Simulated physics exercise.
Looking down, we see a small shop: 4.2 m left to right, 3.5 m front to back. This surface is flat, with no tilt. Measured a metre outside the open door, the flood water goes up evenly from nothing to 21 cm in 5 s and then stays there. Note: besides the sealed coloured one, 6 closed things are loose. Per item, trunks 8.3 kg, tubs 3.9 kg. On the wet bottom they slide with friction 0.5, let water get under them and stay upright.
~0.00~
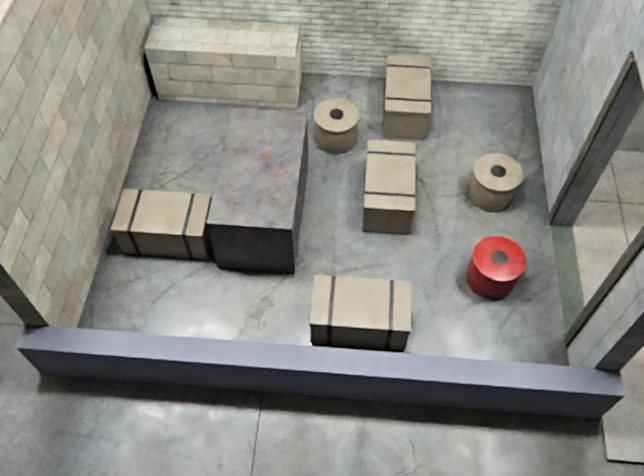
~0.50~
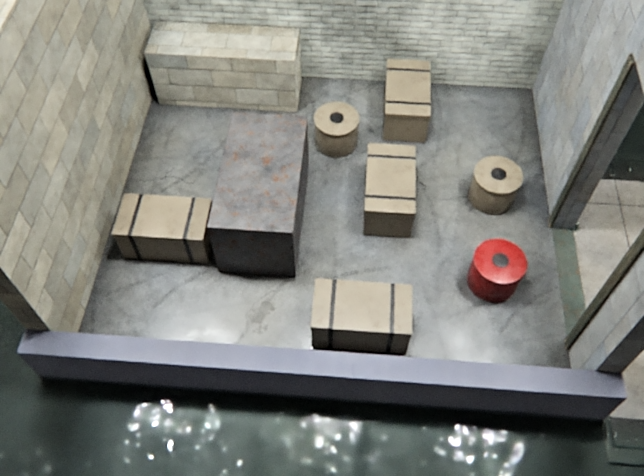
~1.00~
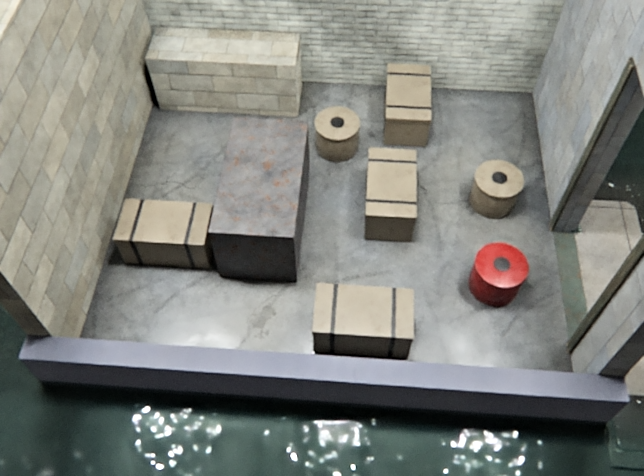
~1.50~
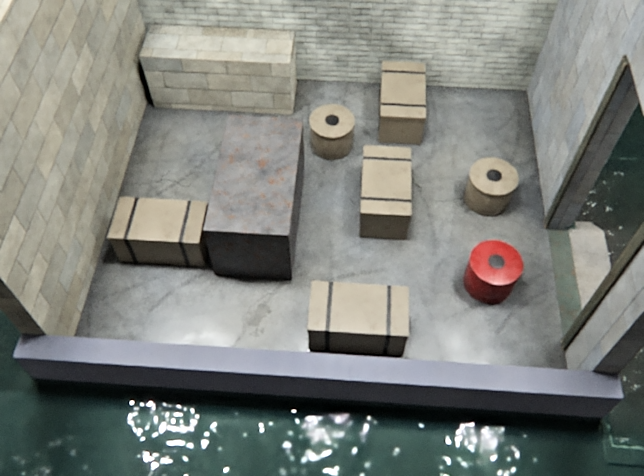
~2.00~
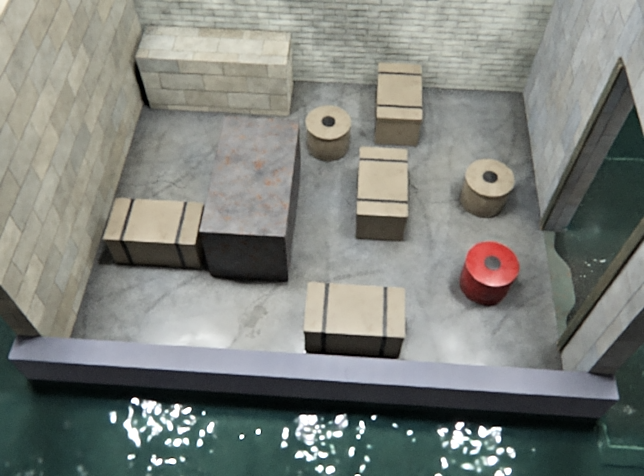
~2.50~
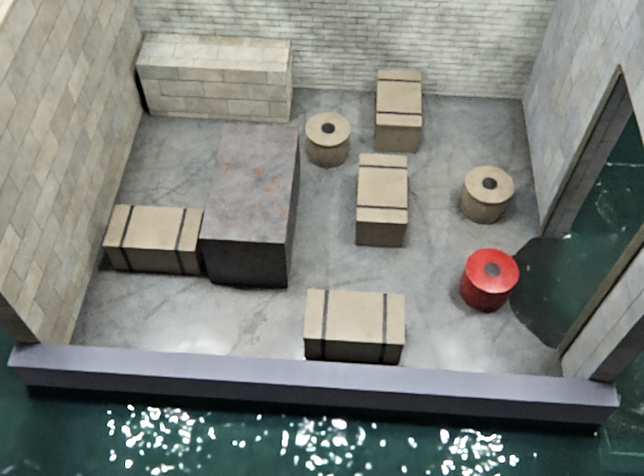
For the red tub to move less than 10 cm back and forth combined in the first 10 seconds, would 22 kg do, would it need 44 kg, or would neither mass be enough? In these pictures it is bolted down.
It needs 44 kg.
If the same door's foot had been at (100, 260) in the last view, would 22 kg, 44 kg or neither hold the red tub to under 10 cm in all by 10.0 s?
Okay, so the light mass does it.
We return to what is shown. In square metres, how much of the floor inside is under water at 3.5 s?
About 1.5 m2.
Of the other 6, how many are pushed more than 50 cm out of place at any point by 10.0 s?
Count: 5.
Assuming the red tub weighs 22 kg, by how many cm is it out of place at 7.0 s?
Close to 30 centimetres.
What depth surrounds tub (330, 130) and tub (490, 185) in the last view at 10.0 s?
10 and 7 cm.
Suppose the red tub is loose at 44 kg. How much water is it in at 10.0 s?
Something like 9 centimetres.
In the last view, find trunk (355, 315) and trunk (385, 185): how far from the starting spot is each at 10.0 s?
First 50 cm, then 60 cm.
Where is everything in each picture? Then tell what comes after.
In the first frame, the red tub at (500, 258) rests on the ground; 0.0 m2 under water; 0 of 7 have shifted.
In the second frame, the red tub at (500, 260) rests on the ground; 0.0 m2 under water; 0 of 7 have shifted.
In the third frame, the red tub at (502, 264), on the bottom; 0.0 m2 under water; 0 of 7 have shifted.
In the fourth frame, the red tub at (496, 262), on the bottom; water covers 0.0 m2; 0 of 7 have shifted.
In the fifth frame, the red tub at (492, 263) rests on the ground; 0.0 m2 under water; 0 of 7 have shifted.
In the sixth frame, the red tub at (492, 270) rests on the ground; water covers 0.3 m2; 0 of 7 have shifted.
After 3.5 s the red tub would be 0 cm from its start with 22 kg and 0 cm from its start with 44 kg; 5 cm of water round it then.
After 4.5 s the red tub would be 0 cm from its start with 22 kg and 0 cm from its start with 44 kg; 6 cm of water round it then.
After 7.0 s the red tub would be 31 cm from its start with 22 kg and 0 cm from its start with 44 kg; 8 cm of water round it then.
After 10.0 s the red tub would be 63 cm from its start with 22 kg and 0 cm from its start with 44 kg; 9 cm of water round it then.
